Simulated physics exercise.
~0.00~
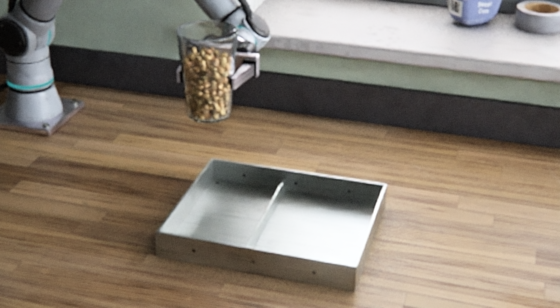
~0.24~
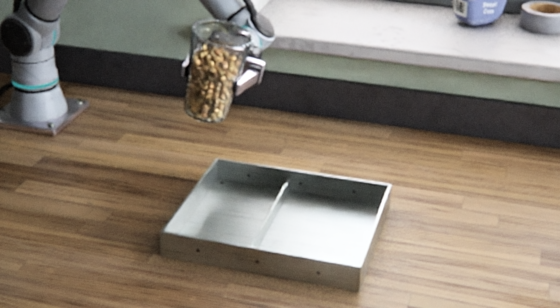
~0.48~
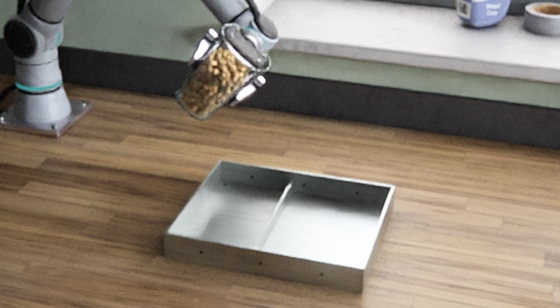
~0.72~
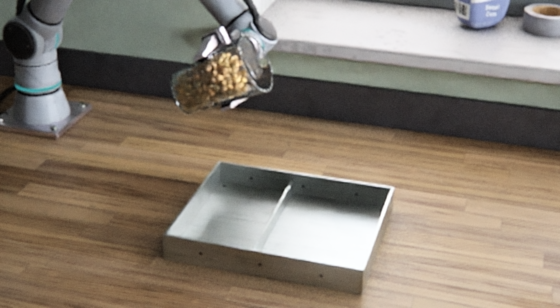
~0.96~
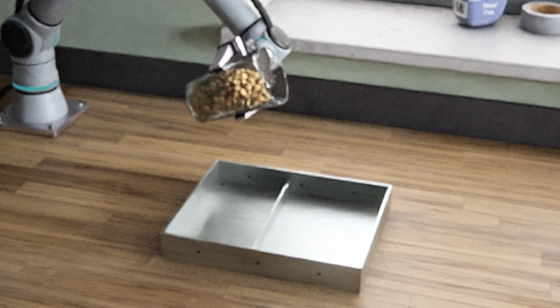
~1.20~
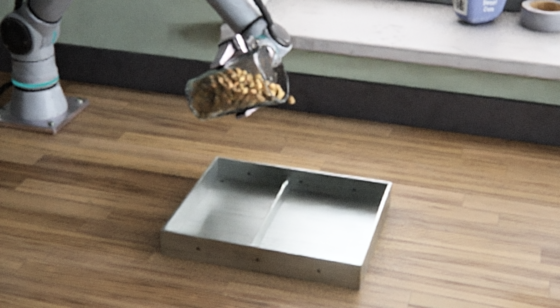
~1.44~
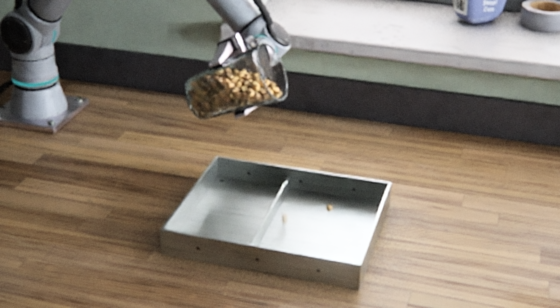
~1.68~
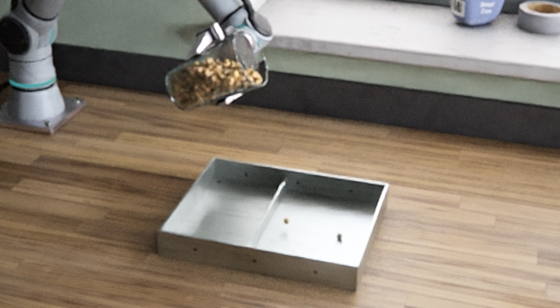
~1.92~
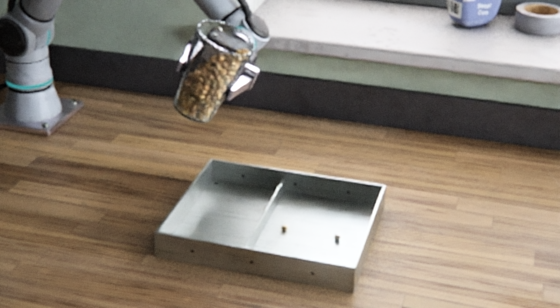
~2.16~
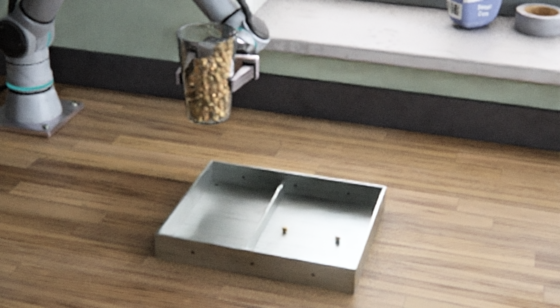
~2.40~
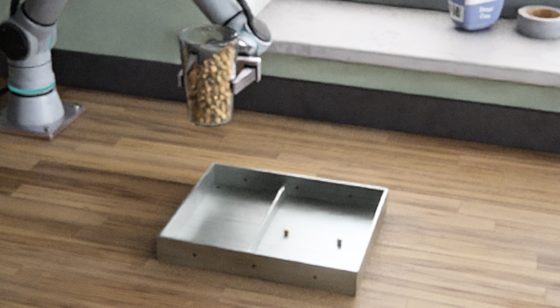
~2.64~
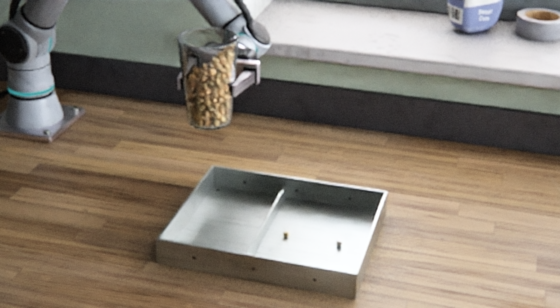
On a wooden table top, seen from above by a slightly swaying camera, a grey and white robot arm at the upper left holds a clear beaker nearly full of tan chickpeas. Below it sits an open metal tray split into two parts by a cross wall, with a blue container and a bowl on a pale ledge behind. The arm tips the beaker steeply onto its side above the tray. A couple of chickpeas drop into the right part of the tray. The arm then turns the beaker upright and holds it still, with almost all the chickpeas still inside.
